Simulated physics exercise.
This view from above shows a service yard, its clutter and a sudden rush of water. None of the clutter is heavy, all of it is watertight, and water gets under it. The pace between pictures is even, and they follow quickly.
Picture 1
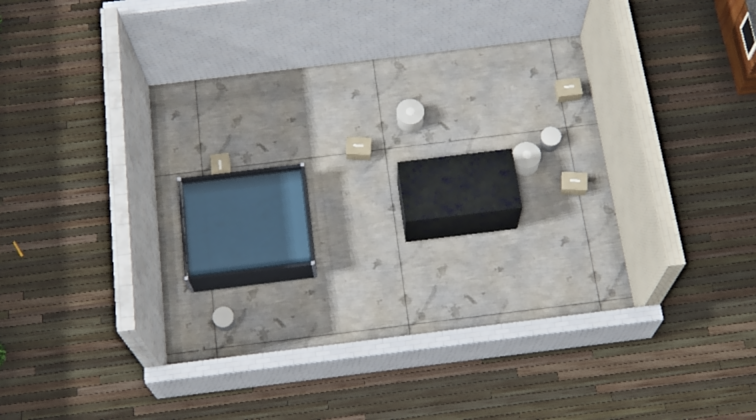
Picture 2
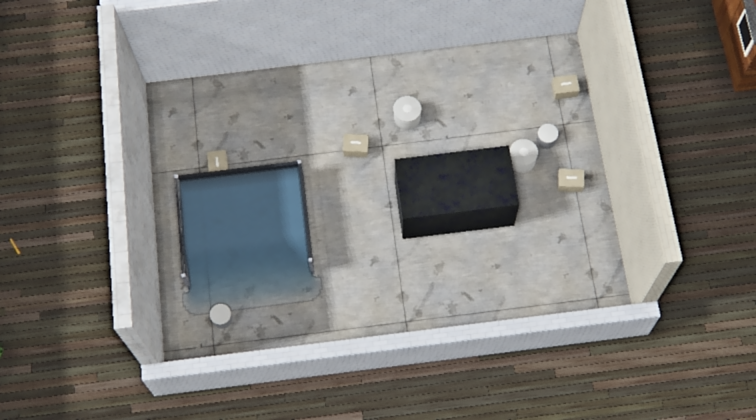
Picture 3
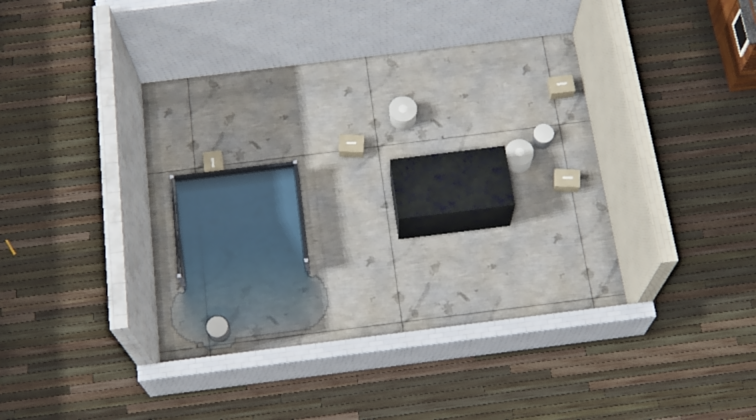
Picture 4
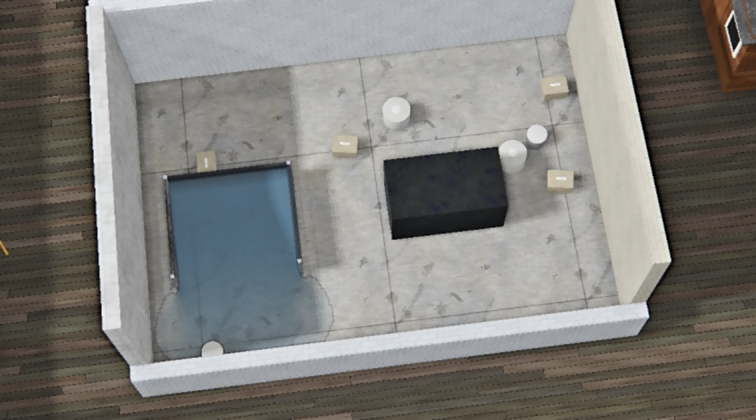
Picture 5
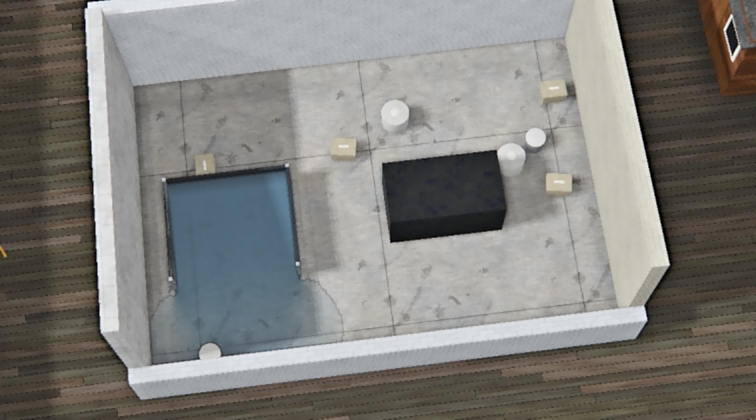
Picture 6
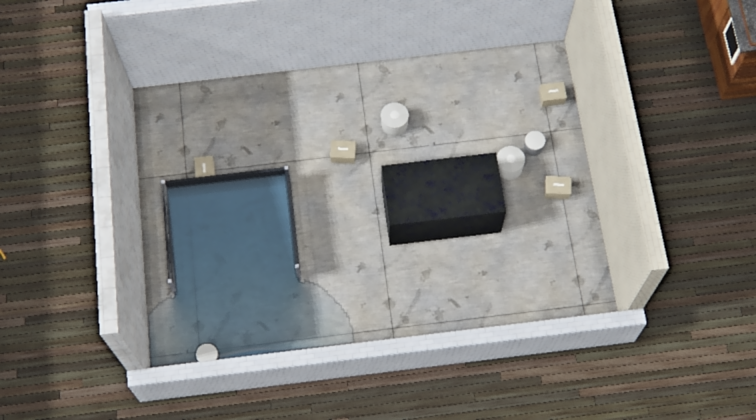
To begin with, a walled yard holds a framed tank of blue water, a black block, small boxes and pale pails. Then the tank's near side opens and water spreads across the floor, pushing the nearest pail toward the front wall, where it floats while the other objects stay put.
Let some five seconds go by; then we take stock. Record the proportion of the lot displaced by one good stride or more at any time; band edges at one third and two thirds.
Below a third.
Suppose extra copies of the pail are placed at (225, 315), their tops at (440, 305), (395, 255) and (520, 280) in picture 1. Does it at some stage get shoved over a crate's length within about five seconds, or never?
Each in turn: Pushed clear, pushed clear, pushed clear.
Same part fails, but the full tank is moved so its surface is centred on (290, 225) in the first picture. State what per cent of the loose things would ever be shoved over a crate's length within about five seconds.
I reckon around 60 percent of them.
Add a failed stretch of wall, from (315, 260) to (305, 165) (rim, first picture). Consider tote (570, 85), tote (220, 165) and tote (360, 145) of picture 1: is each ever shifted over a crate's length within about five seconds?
Result per item - displaced that far / short of that distance / displaced that far.
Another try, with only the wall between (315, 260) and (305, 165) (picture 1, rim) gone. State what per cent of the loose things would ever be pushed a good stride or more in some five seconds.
About 60 per cent.
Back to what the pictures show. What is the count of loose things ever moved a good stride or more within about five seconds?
That works out to 2.
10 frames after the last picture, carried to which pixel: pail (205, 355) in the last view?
It should be around (153, 287).
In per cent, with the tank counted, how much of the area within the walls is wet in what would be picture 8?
Estimate: About 20 %.
A moment on, 1 of 8 are well off their spots; 1 afloat.
Next, 1 of 8 are well off their spots; 1 afloat.
Later, 1 of 8 are well off their spots; 1 afloat.
In the end, 2 of 8 are well off their spots, and 2 have been at some point; 2 afloat.
